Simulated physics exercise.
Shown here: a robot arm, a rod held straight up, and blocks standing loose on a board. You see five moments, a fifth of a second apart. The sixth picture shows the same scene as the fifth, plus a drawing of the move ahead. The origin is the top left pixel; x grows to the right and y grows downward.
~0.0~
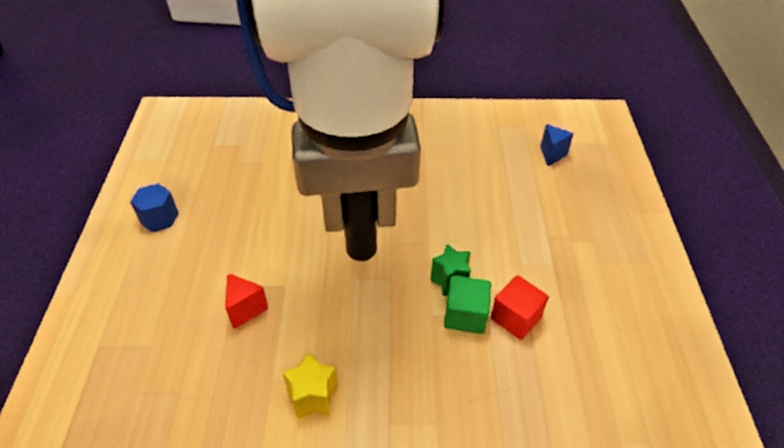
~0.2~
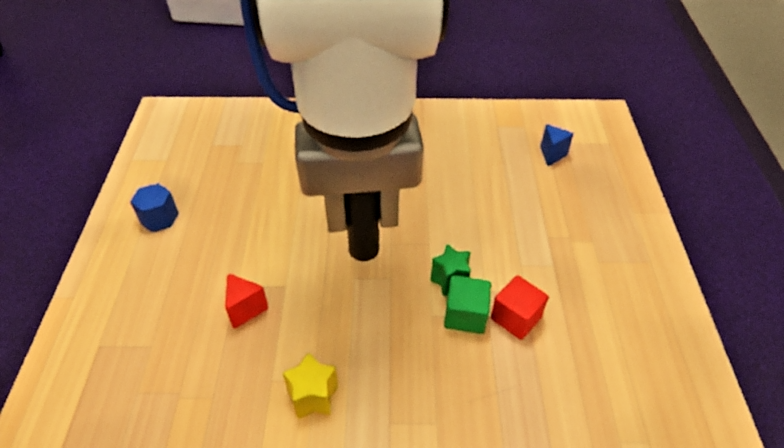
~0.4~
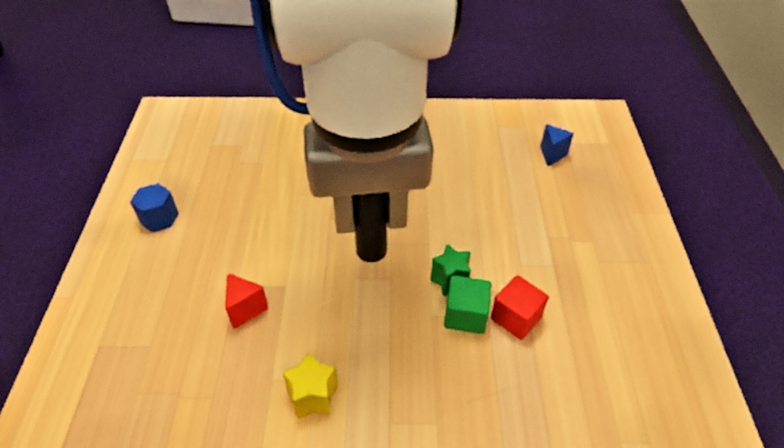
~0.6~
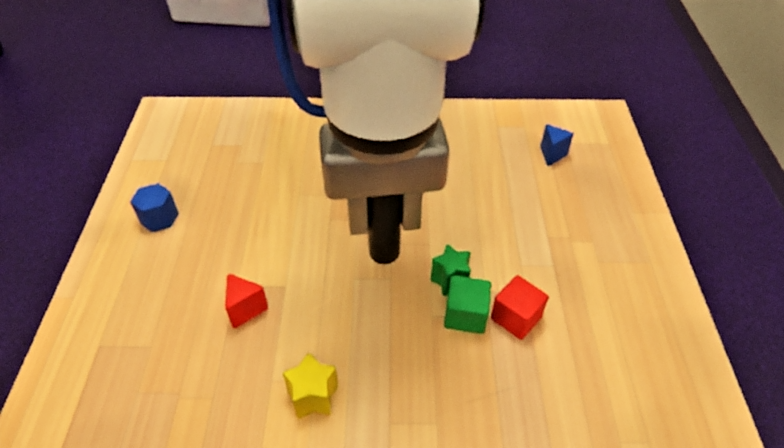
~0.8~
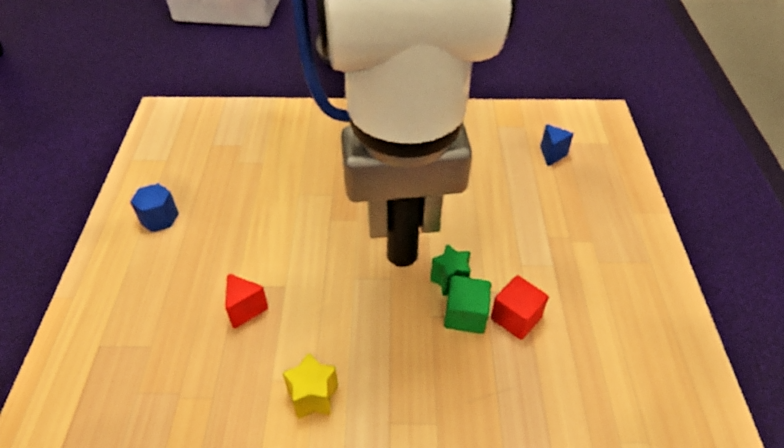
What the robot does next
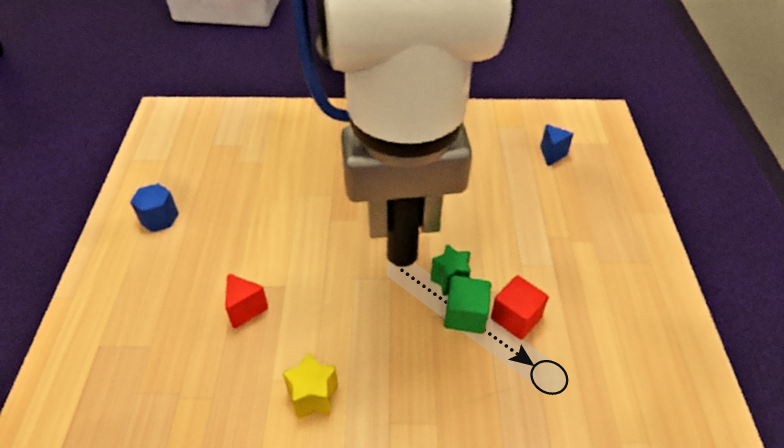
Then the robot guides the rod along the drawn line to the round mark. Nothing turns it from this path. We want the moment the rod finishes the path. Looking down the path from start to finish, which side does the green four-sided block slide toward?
It will end up to the right.
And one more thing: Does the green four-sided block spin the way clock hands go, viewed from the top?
I expect so.
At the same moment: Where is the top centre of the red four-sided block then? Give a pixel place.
Top centre: (549, 308).
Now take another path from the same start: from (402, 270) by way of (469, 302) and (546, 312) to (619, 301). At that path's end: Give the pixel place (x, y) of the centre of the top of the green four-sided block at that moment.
The middle of its upper face should be somewhere near (506, 324).
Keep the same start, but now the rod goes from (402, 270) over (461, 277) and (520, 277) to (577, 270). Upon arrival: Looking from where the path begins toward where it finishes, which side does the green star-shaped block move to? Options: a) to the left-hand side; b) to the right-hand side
My pick is b.
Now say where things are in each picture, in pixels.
The first frame shows rod's lower end (362, 249); green star-shaped block (454, 259); green four-sided block (470, 294); red four-sided block (522, 296).
The second frame shows rod (364, 250); blocks still.
The third frame shows rod (372, 251); blocks still.
The fourth frame shows rod (384, 253); blocks still.
The fifth frame shows rod (402, 255); green star-shaped block (454, 259); green four-sided block (470, 294); red four-sided block (522, 296).
Drawn move, from (402, 270) to (549, 377).
On the path given first. One third of the way, rod (449, 288); green star-shaped block (466, 261), turned 20° anticlockwise; green four-sided block (482, 304), turned 15° clockwise; red four-sided block (529, 300), turned 20° anticlockwise.
Two thirds of the way, rod (500, 324); green star-shaped block (467, 262), turned 30° anticlockwise; green four-sided block (526, 349), turned 45° clockwise; red four-sided block (545, 307), turned 60° anticlockwise.
At the end, rod (555, 363); green star-shaped block (467, 262), turned 30° anticlockwise; green four-sided block (569, 398), turned 90° clockwise; red four-sided block (549, 308), turned 75° anticlockwise.
